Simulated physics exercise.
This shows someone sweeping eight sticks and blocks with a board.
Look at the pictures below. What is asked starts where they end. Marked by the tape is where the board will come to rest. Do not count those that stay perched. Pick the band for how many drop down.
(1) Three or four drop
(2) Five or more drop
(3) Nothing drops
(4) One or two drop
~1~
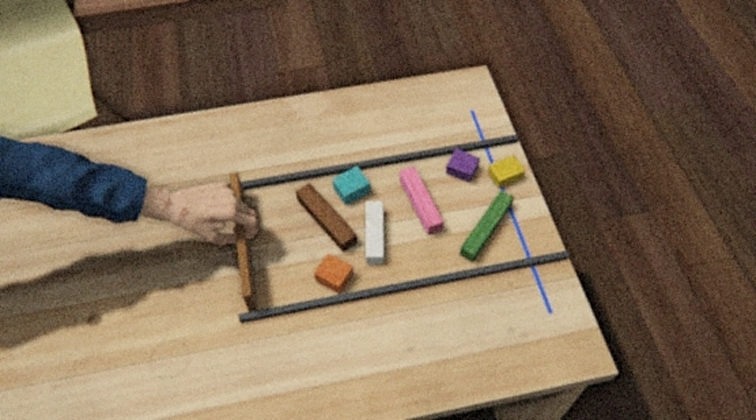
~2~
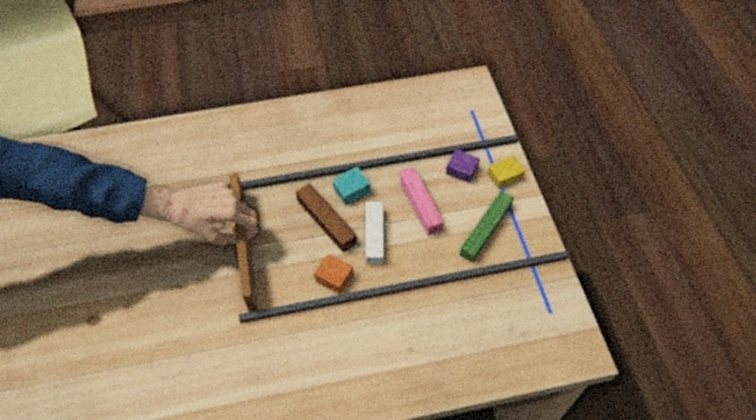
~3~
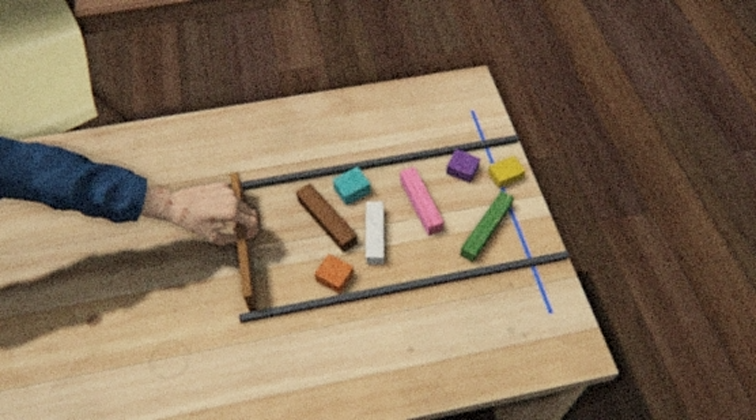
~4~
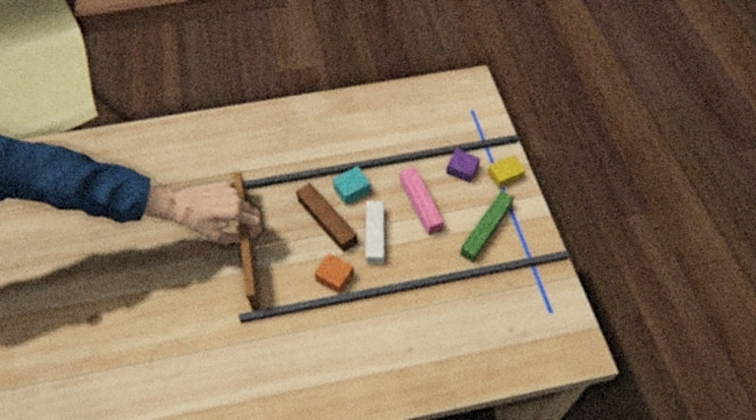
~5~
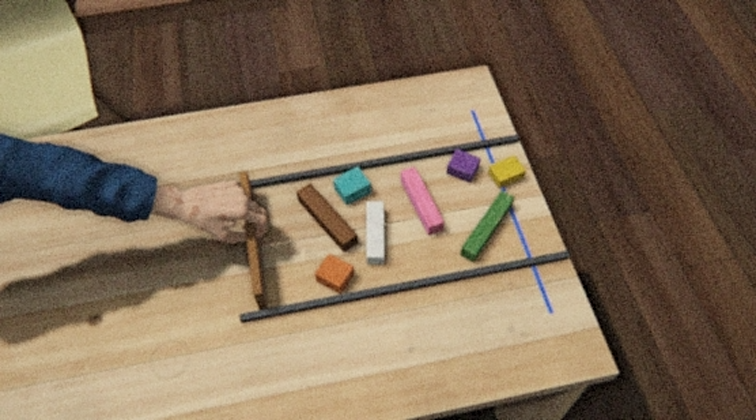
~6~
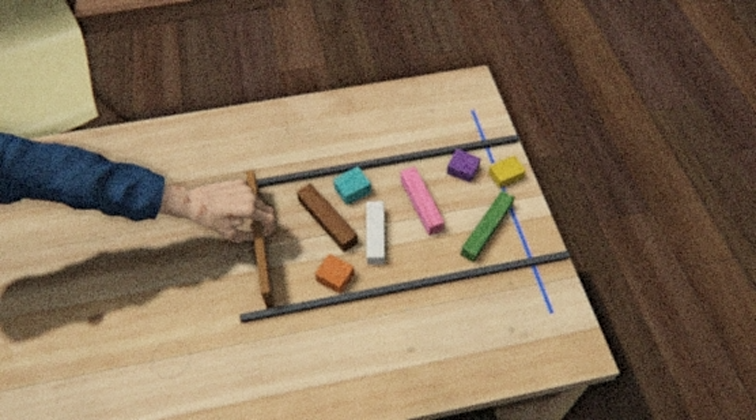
The answer is 1.
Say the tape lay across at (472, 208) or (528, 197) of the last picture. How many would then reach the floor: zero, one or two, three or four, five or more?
Taking the two tapes in that order, the answers are 1 or 2 and more than four.
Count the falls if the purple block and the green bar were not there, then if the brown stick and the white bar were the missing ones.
That gives 2 in the first case, then 3 in the second.
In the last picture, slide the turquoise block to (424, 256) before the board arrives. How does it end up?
It drops down.
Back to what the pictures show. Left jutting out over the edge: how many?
As for overhanging, the count is 1.
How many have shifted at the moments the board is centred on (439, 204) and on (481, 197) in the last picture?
First 8, then 8.
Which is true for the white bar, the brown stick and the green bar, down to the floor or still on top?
White bar - still on top, brown stick - still on top, green bar - gone.
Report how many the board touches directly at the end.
I count 2 of them.
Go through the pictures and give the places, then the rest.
The first frame shows yellow block (506, 172); green bar (487, 225); purple block (463, 166); board (243, 240); tape (507, 201).
The second frame shows green bar (487, 226); pink stick (421, 201).
The third frame shows purple block (463, 166); brown stick (326, 217).
The fourth frame shows yellow block (507, 172); board (246, 239).
The fifth frame shows green bar (488, 226); orange block (335, 274).
The sixth frame shows yellow block (507, 172); green bar (488, 226); purple block (464, 166); board (260, 237); tape (508, 201).
A little later, none off yet; yellow block at rest near (507, 172); green bar at rest near (488, 226); purple block at rest near (464, 166).
Next, none off yet; yellow block at rest near (509, 172); green bar at rest near (488, 226); purple block shifted a little near (477, 164).
Later still, one off so far; yellow block dropping near (538, 227); green bar shifted a little near (535, 221); purple block shifted well along near (528, 149).
When it is over, the number that fall off is three or four; down, pink stick, purple block, green bar and yellow block.
